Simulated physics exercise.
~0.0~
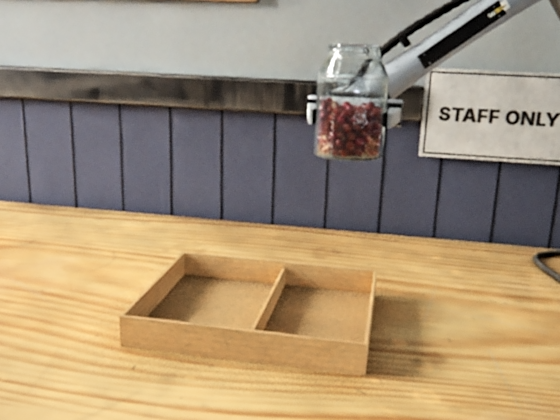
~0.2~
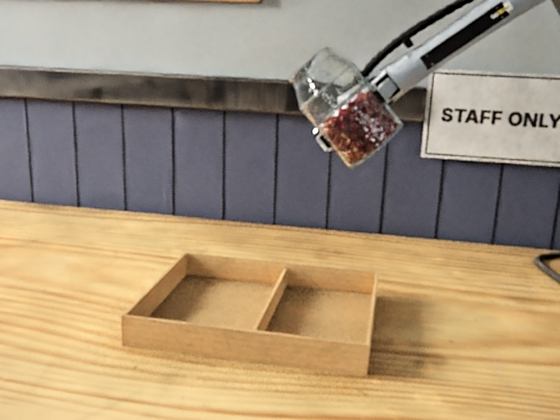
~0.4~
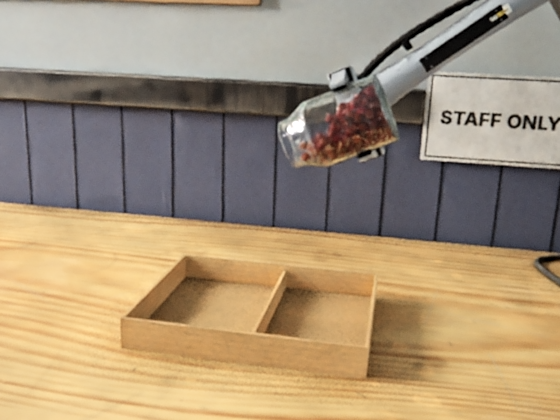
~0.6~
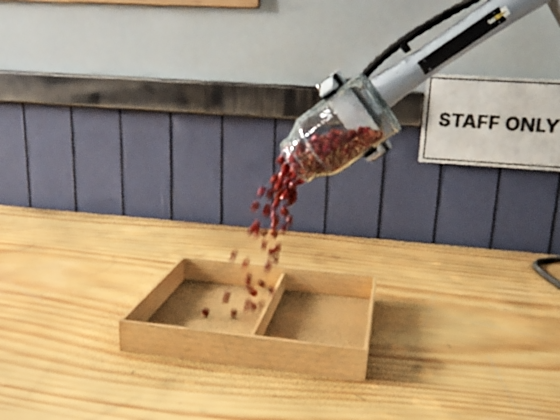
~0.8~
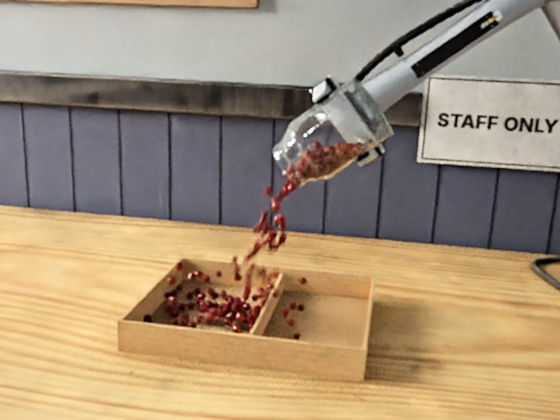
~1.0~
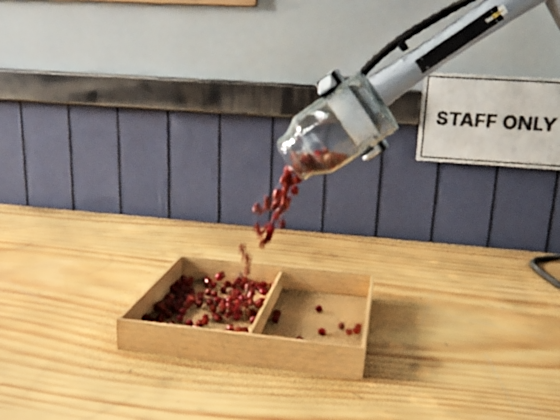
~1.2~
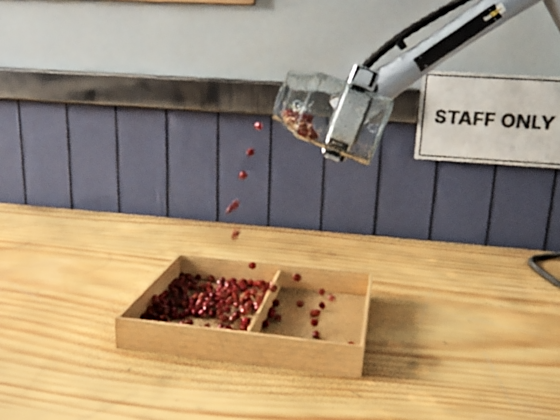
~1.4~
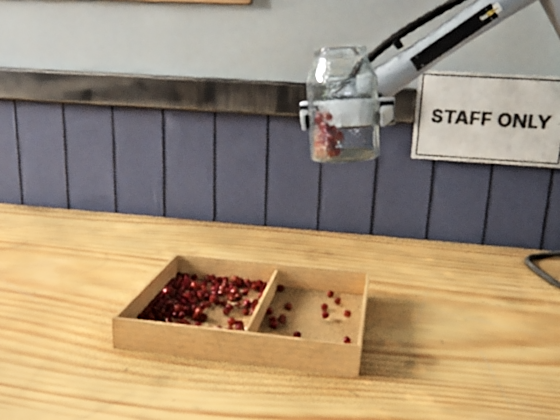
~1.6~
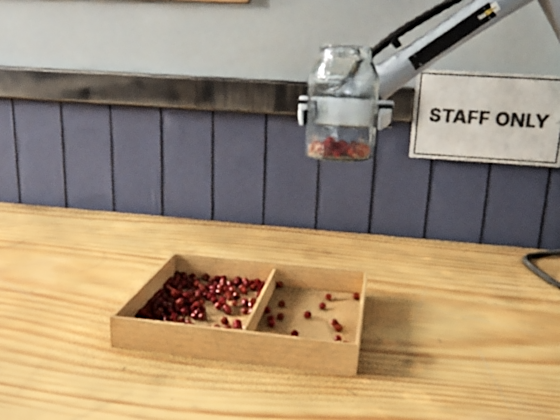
At first, a robotic arm holds an upright glass jar of small dark red beads above a shallow, two-part wooden tray on a table, near a sign reading "STAFF ONLY". The arm tips the jar to the left until its mouth points downward. Beads stream out, landing mostly in the tray's left compartment, while a few scatter into the right one. The flow thins to a few falling beads as the jar tilts back. Finally the jar is upright again with a small layer of beads left inside, and most of them lie in the left compartment.
